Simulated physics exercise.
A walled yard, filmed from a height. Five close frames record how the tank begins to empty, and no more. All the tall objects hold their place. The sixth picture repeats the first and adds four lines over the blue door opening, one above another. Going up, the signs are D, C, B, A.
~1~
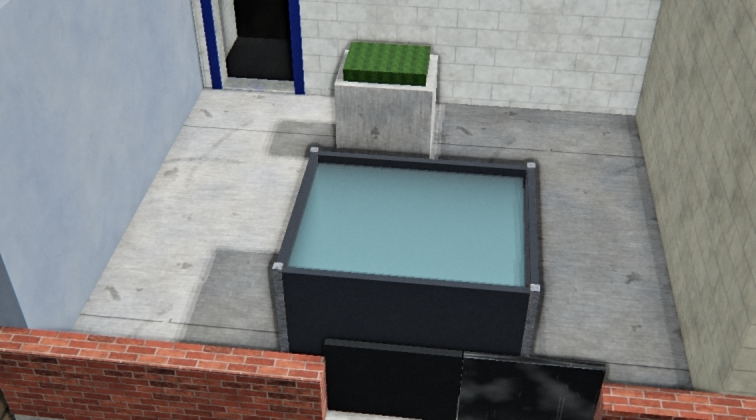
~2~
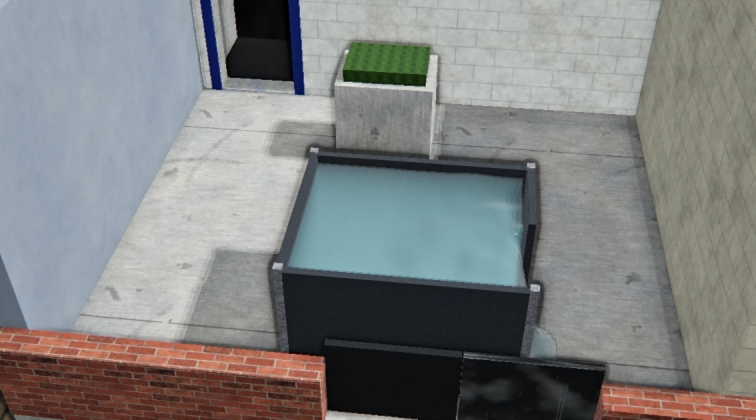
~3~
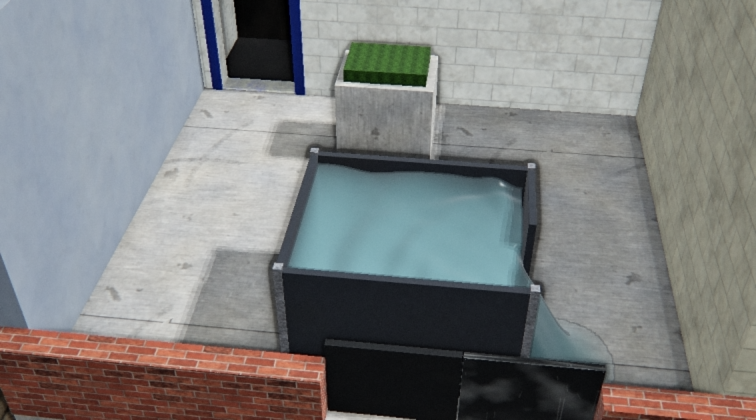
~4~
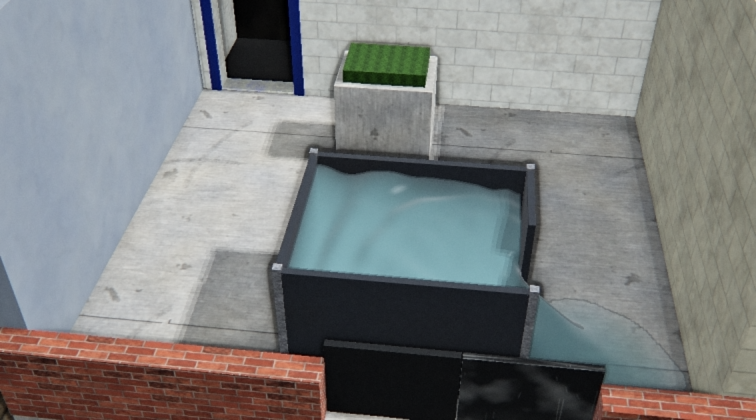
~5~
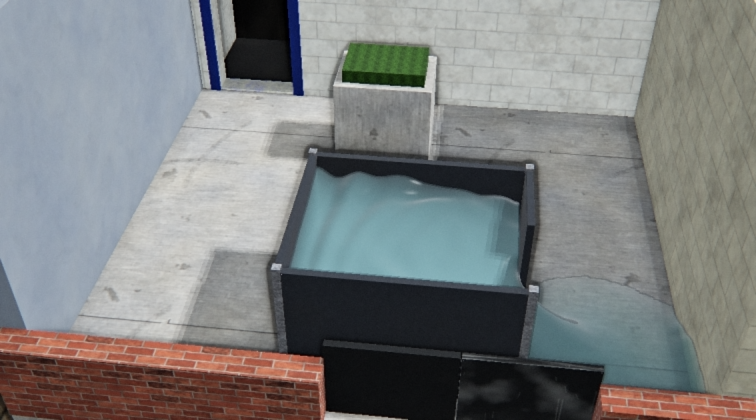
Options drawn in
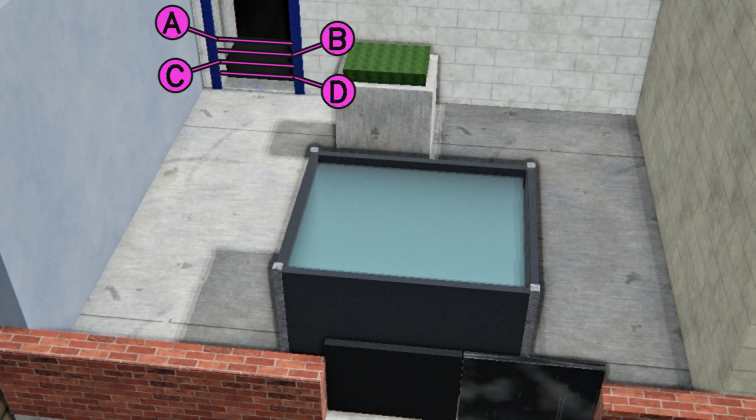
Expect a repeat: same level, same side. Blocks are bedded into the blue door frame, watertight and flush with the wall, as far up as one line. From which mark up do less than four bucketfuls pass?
Use mark D.
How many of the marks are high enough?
All four.
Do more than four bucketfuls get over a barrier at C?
No.
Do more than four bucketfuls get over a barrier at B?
No, that is safe.
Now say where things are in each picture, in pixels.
The first frame shows water in the tank at rest, its middle at (413, 223); foot of the blue doorway at (259, 91); shut gate at (462, 365).
In the second frame, water covers 1 % of the ground, its front hidden from here.
The third frame shows front seen at (571, 328), 3 % of the ground wet.
The fourth frame shows front seen at (635, 334), 7 % of the ground wet.
The fifth frame shows front seen at (672, 313), 11 % of the ground wet.
On the marked copy, A at (254, 41); B at (255, 52); C at (256, 63); D at (257, 75); from the bottom up D, C, B, A.
With A, nothing gets over.
With B, nothing gets over.
With C, nothing gets over.
With D, a splash gets over, under a bucket.
